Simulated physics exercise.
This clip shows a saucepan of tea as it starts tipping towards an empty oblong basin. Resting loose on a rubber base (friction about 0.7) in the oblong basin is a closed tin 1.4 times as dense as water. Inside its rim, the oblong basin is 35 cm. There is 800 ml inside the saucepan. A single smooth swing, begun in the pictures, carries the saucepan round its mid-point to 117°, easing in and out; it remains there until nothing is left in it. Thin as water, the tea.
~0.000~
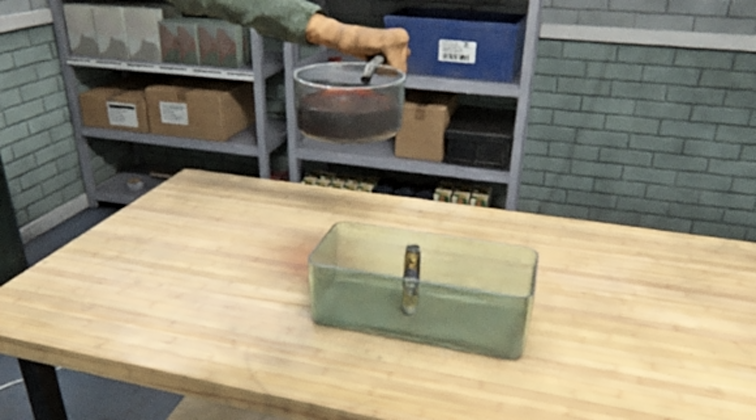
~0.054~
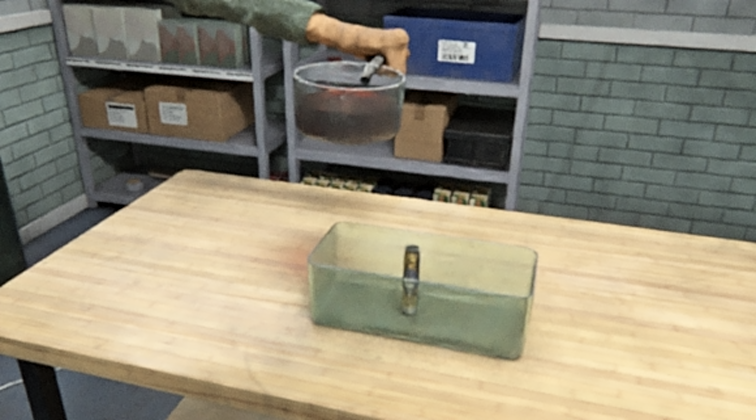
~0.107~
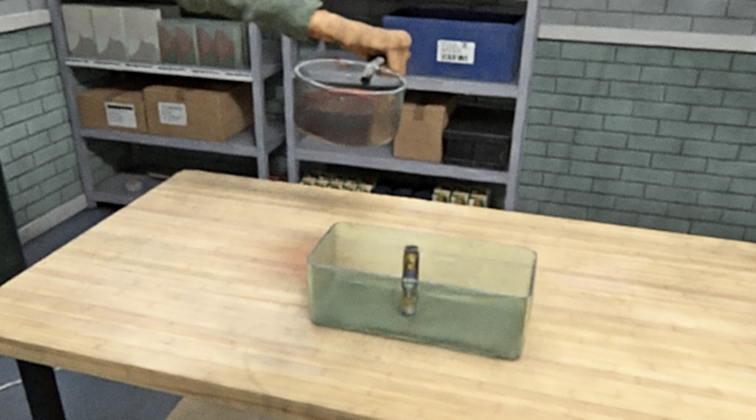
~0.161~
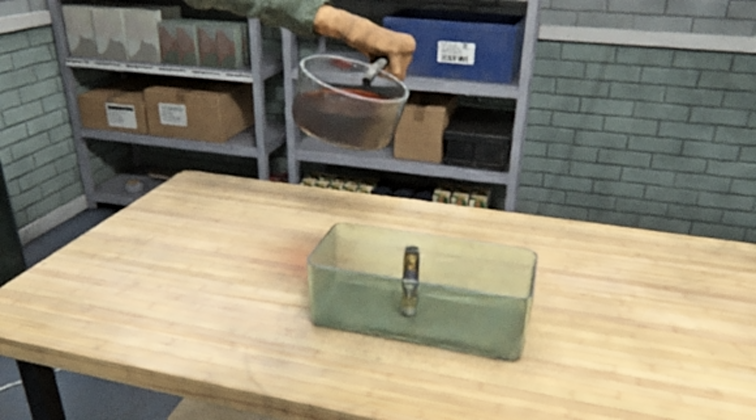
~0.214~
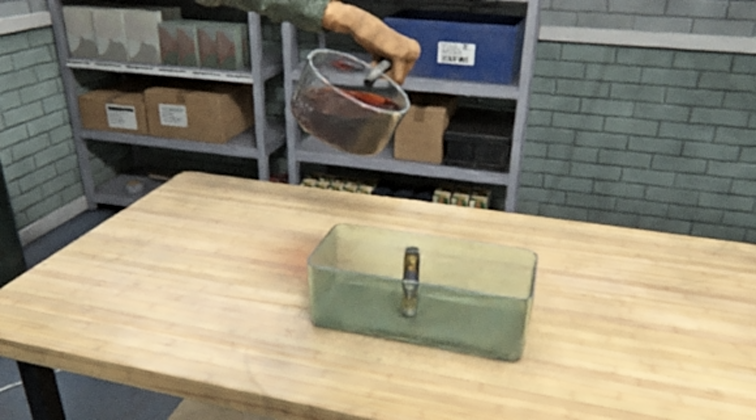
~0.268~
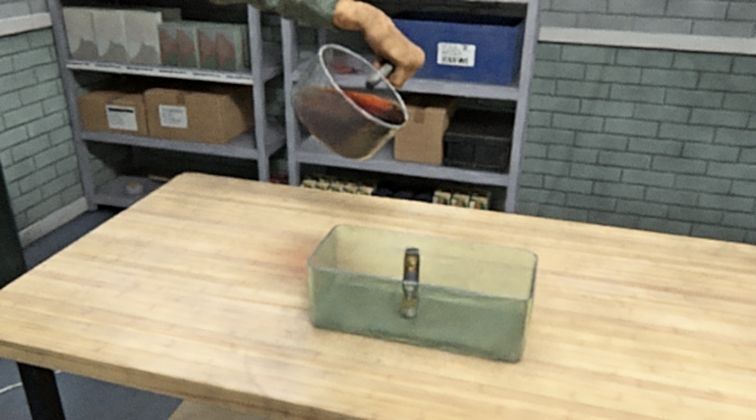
A clear round pan of dark reddish liquid, held by a hand from a green-sleeved arm, hangs nearly level above a wooden table, then tilts steadily down to the right, above an oblong see-through basin that stays still.
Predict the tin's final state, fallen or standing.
I predict it is standing.
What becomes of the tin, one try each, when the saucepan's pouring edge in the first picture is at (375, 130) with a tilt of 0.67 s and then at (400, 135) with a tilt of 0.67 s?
Run one: It tumbles. Run two: It does not tip.
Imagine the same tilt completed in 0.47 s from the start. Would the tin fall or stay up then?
Then it tips over.
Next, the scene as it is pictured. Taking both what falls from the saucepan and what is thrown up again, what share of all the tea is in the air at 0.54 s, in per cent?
Share: Roughly 66 per cent.
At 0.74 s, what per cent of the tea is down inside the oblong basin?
I'd say roughly 82 in a hundred of it.
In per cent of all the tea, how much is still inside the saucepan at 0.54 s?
Close to 20 in a hundred.
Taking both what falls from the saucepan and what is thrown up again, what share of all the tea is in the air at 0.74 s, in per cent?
Around 14 per cent of the liquid is in flight.
By 0.54 s the tilt is 106° and 21 per cent is still to pour; the tin stands where it began.
By 0.74 s the tilt is 117° and 3 per cent is still to pour; the tin stands where it began.
By 0.94 s the tilt is 117° and 0 per cent is still to pour; the tin stands where it began.
By 1.17 s the tilt is 117° and 0 per cent is still to pour; the tin stands where it began.
At rest the tin stands where it began.
